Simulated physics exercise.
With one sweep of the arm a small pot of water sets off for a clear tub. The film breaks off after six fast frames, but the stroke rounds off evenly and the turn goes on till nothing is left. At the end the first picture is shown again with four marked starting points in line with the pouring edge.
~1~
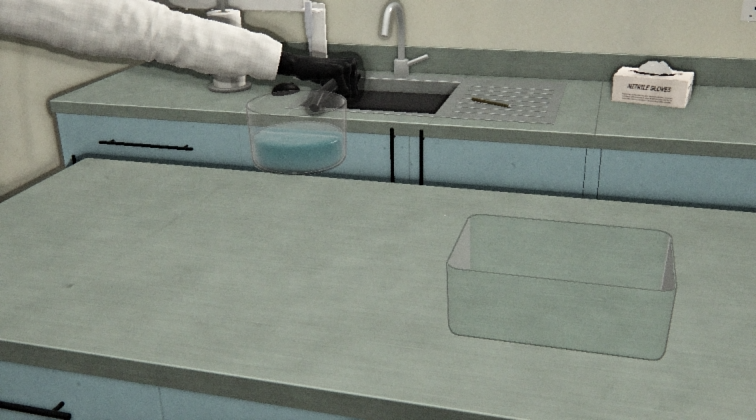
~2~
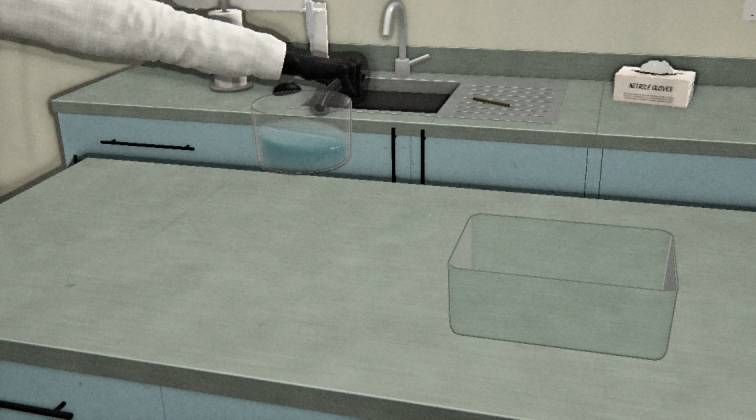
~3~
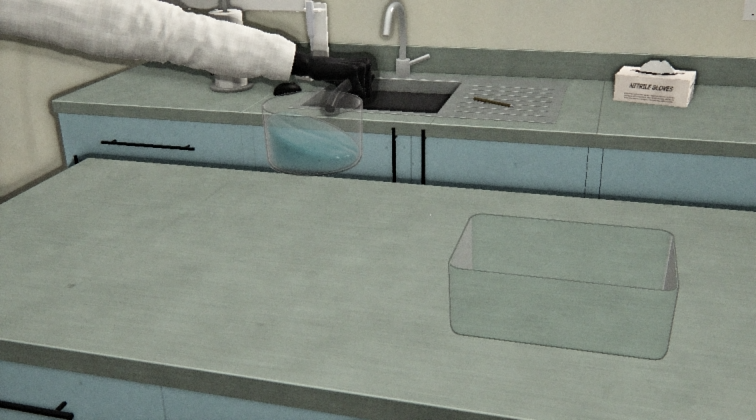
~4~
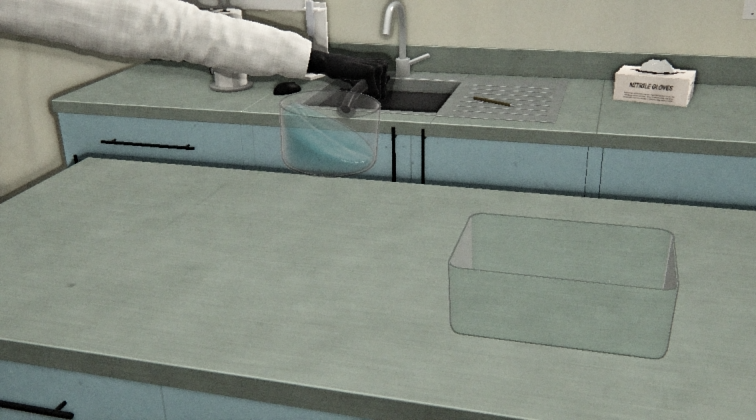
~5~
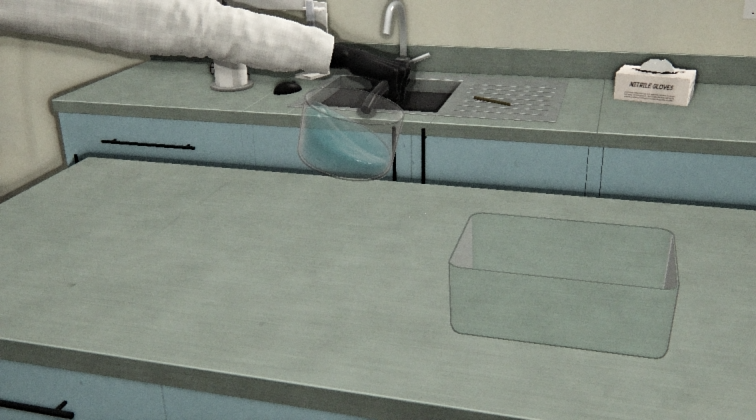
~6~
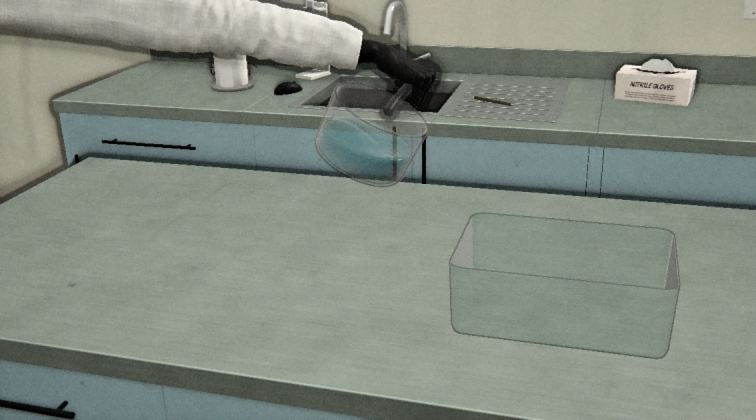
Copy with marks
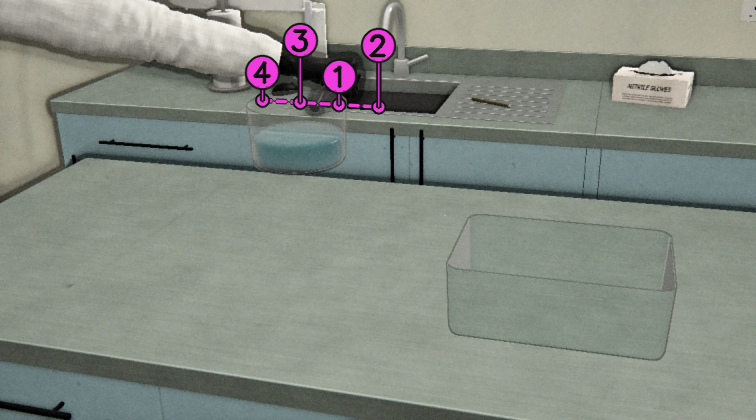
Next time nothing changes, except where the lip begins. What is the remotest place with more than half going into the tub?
3.
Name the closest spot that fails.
4 it is.
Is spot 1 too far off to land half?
No.
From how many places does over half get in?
Three of the four.
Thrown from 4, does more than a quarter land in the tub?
Yes.
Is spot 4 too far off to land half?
Yes, that goes wrong.
On the marked copy, 1 at (339, 104); 2 at (378, 107); 3 at (300, 102); 4 at (262, 100).
If 1 is chosen, about 80 % lands in the tub, 10 % falls short and 10 % goes beside or beyond.
If 2 is chosen, about 91 % lands in the tub, 7 % falls short and 3 % goes beside or beyond.
If 3 is chosen, about 64 % lands in the tub, 28 % falls short and 8 % goes beside or beyond.
If 4 is chosen, about 36 % lands in the tub, 59 % falls short and 5 % goes beside or beyond.
